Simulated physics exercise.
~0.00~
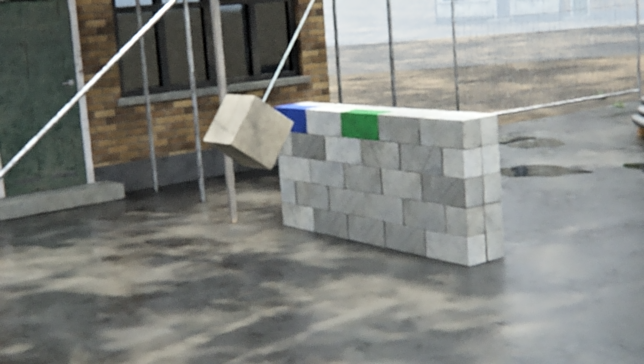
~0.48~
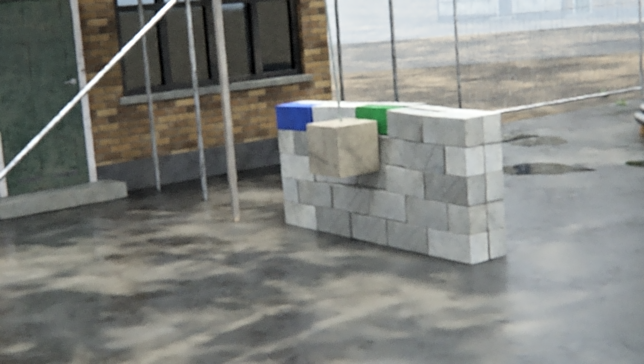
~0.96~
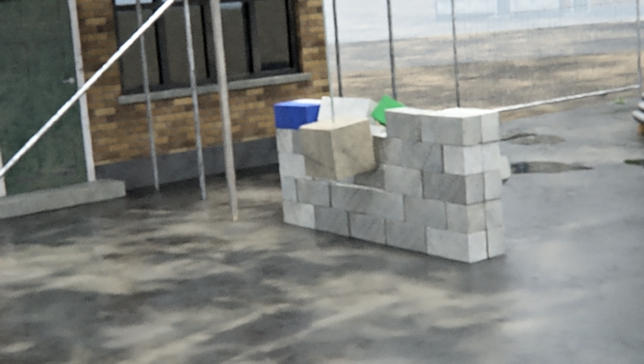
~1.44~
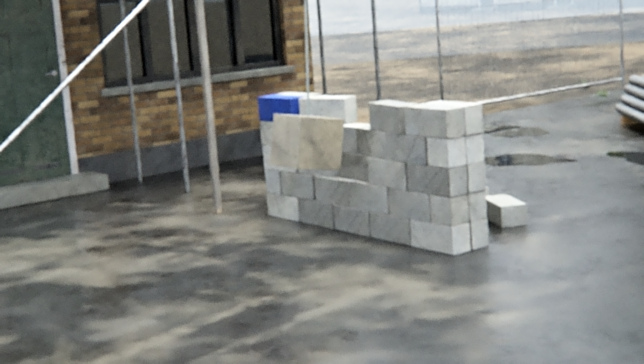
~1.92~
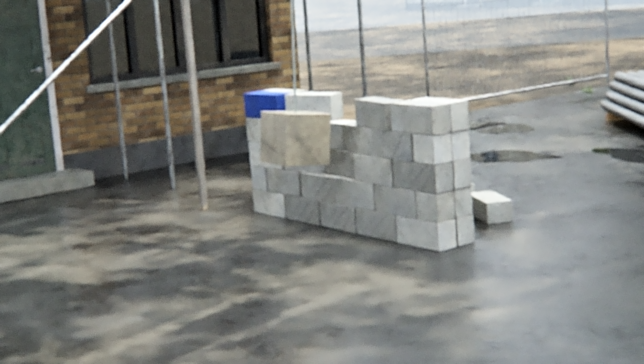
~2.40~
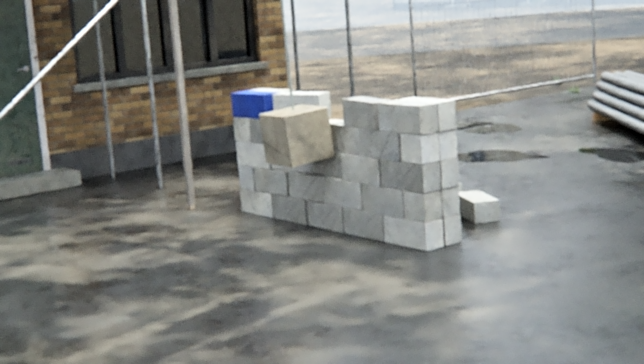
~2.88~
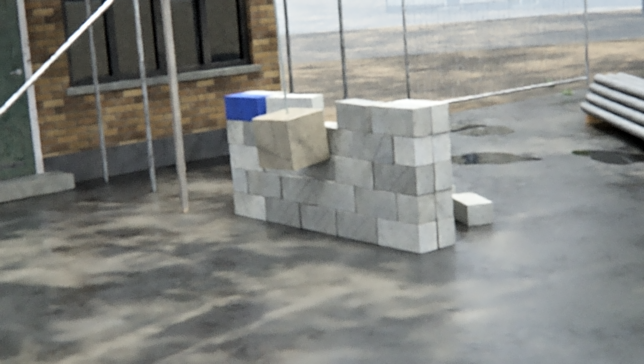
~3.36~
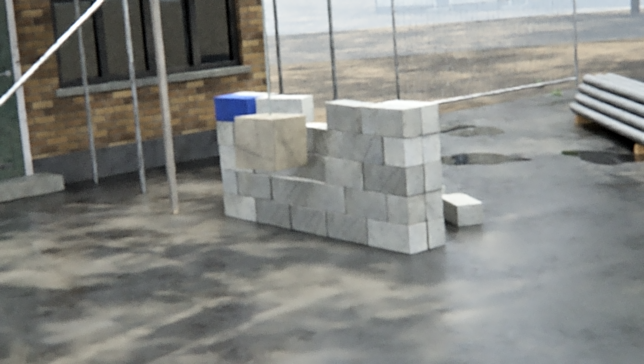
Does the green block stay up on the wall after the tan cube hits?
No, it does not stay up. The green block tips over and drops out of sight behind the wall.
A wall of loose pale grey blocks, with a blue block at its top left and a green one further along the top, stands on wet paving outside a brick building, seen from slightly above. A large tan cube swings in from the left and strikes the upper part of the wall. Blocks shift backward, and the green one tips and drops out of sight behind the wall. The view drifts right as the cube turns and sways gently at the gap. At the end most of the wall still stands, the blue block remains in place, and a pale block lies on the ground beyond the right end.
